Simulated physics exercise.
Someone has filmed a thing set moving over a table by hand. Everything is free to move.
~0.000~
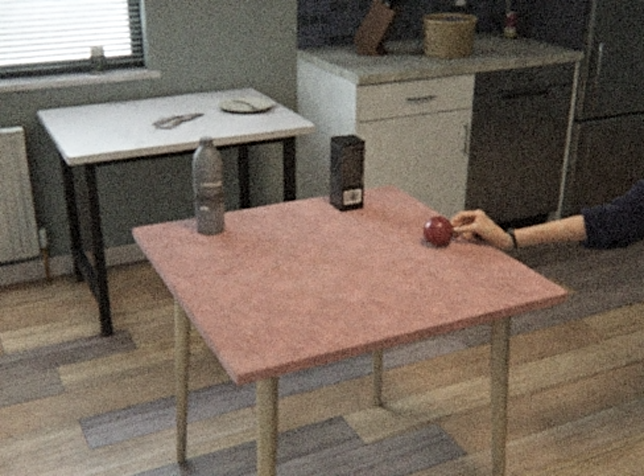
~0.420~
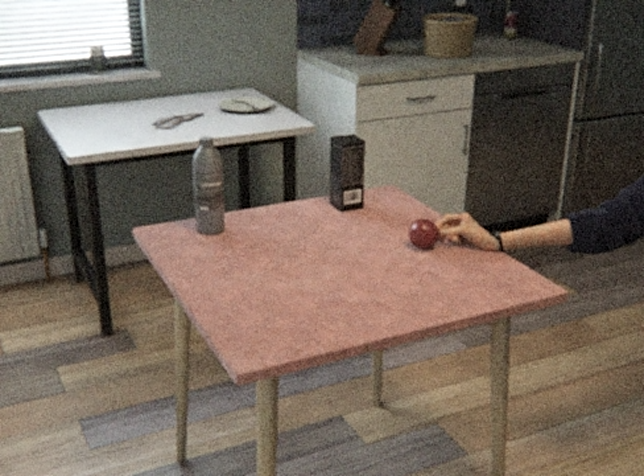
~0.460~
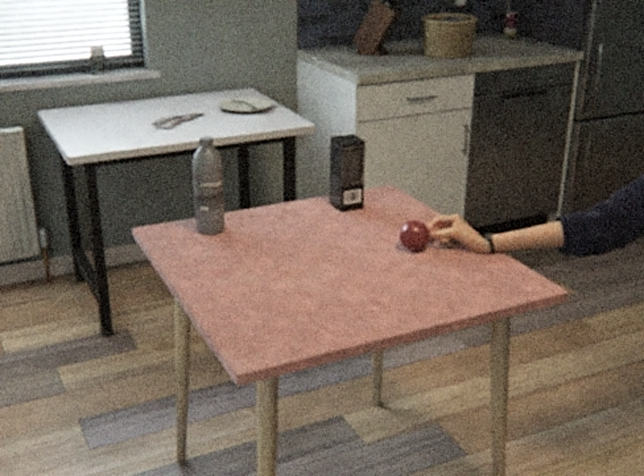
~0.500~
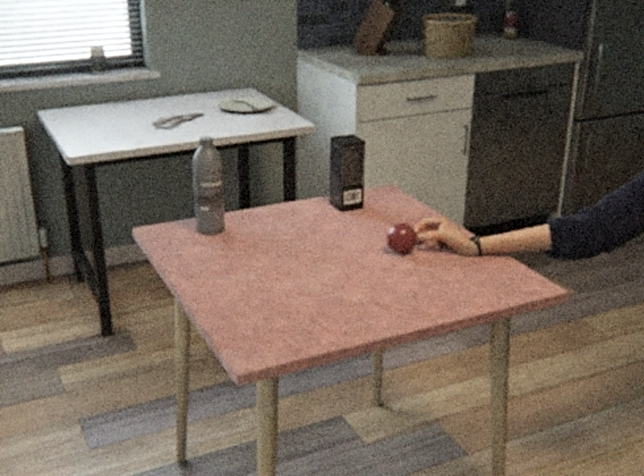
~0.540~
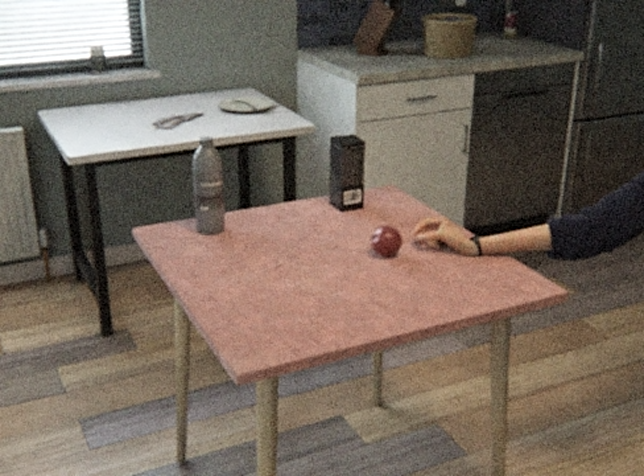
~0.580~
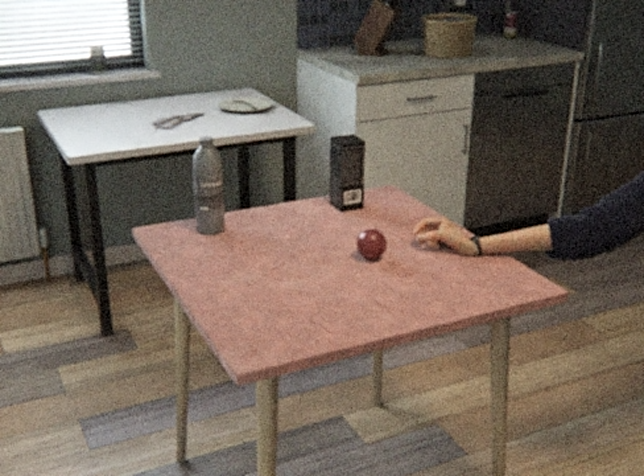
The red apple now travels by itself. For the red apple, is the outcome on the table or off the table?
The red apple falls off the table.
After 0.88 s, red apple shifted well along near (263, 266).
After 1.38 s, red apple now off the table.
In the end (1.7 s), off the table, red apple.
